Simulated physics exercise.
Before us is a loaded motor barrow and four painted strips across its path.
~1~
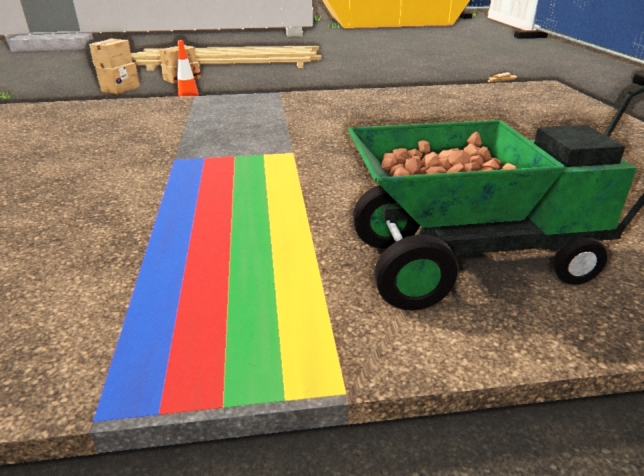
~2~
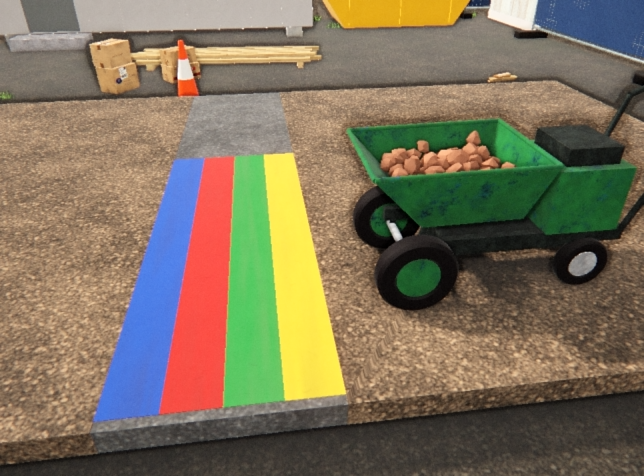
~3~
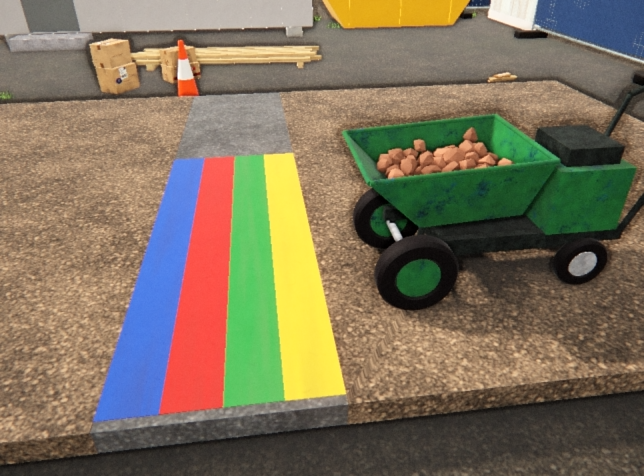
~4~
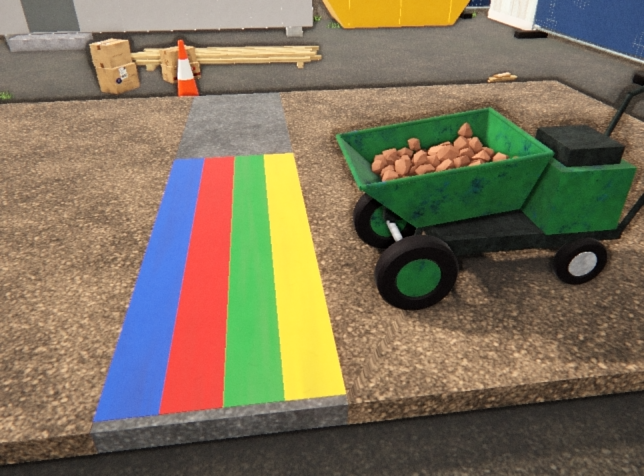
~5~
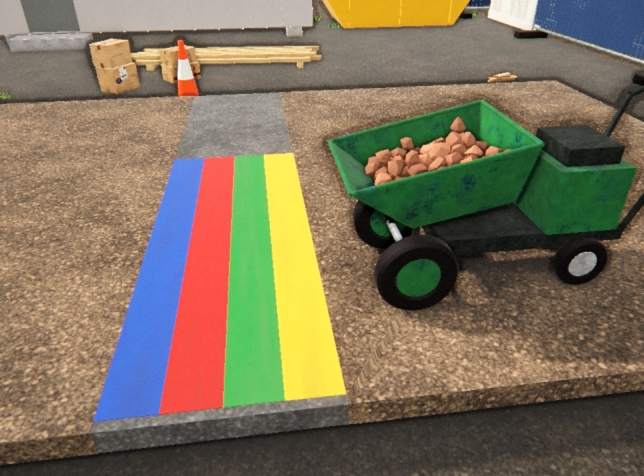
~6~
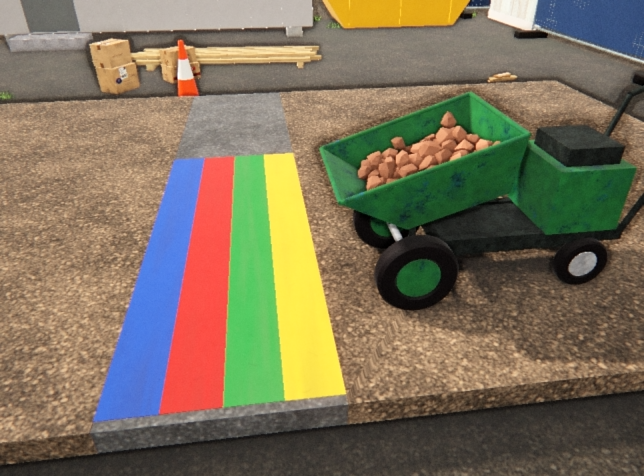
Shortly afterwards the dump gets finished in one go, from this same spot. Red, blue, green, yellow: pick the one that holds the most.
Pick: Green.
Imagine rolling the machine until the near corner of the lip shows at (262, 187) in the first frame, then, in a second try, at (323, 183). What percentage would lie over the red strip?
The first position yields around 20 per cent; the second yields around 40 per cent.
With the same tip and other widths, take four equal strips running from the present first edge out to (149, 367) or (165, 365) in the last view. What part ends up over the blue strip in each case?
The first comes to 10 per cent and the second to 10 per cent.
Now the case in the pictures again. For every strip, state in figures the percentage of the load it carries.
About: Yellow strip 15, green strip 45, red strip 20, blue strip 5 per cent.
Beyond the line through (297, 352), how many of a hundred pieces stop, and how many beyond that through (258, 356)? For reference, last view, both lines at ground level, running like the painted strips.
Close to 80 and 50 per cent respectively.
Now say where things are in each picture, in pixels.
The first picture shows lip of the skip (377, 180), level; top of the load (462, 169), lumps of rubble; yellow strip (308, 346); green strip (253, 351); red strip (197, 357); blue strip (140, 363).
The second picture shows lip of the skip (375, 181), level; top of the load (461, 168).
The third picture shows lip of the skip (370, 184), tipped barely; top of the load (457, 166).
The fourth picture shows lip of the skip (362, 188), tipped a little; top of the load (468, 157).
The fifth picture shows lip of the skip (352, 195), tipped a little; top of the load (460, 153).
The sixth picture shows lip of the skip (341, 203), tipped clearly; top of the load (467, 153); yellow strip (308, 346); green strip (253, 351); red strip (197, 357); blue strip (140, 363).
Just after the last frame, skip tipped steeply; every one in the skip.
A moment on, skip tipped right over; the larger part in the skip; about a tenth over the yellow strip; about a tenth over the green strip.
Further on, skip tipped right over; roughly a quarter in the skip; roughly a quarter over the yellow strip; roughly half over the green strip; about a tenth over the red strip; just a few over the blue strip; just a few off the paint.
When it is over, skip tipped right over; about a tenth in the skip; roughly a quarter over the yellow strip; roughly half over the green strip; roughly a quarter over the red strip; about a tenth over the blue strip; just a few off the paint.
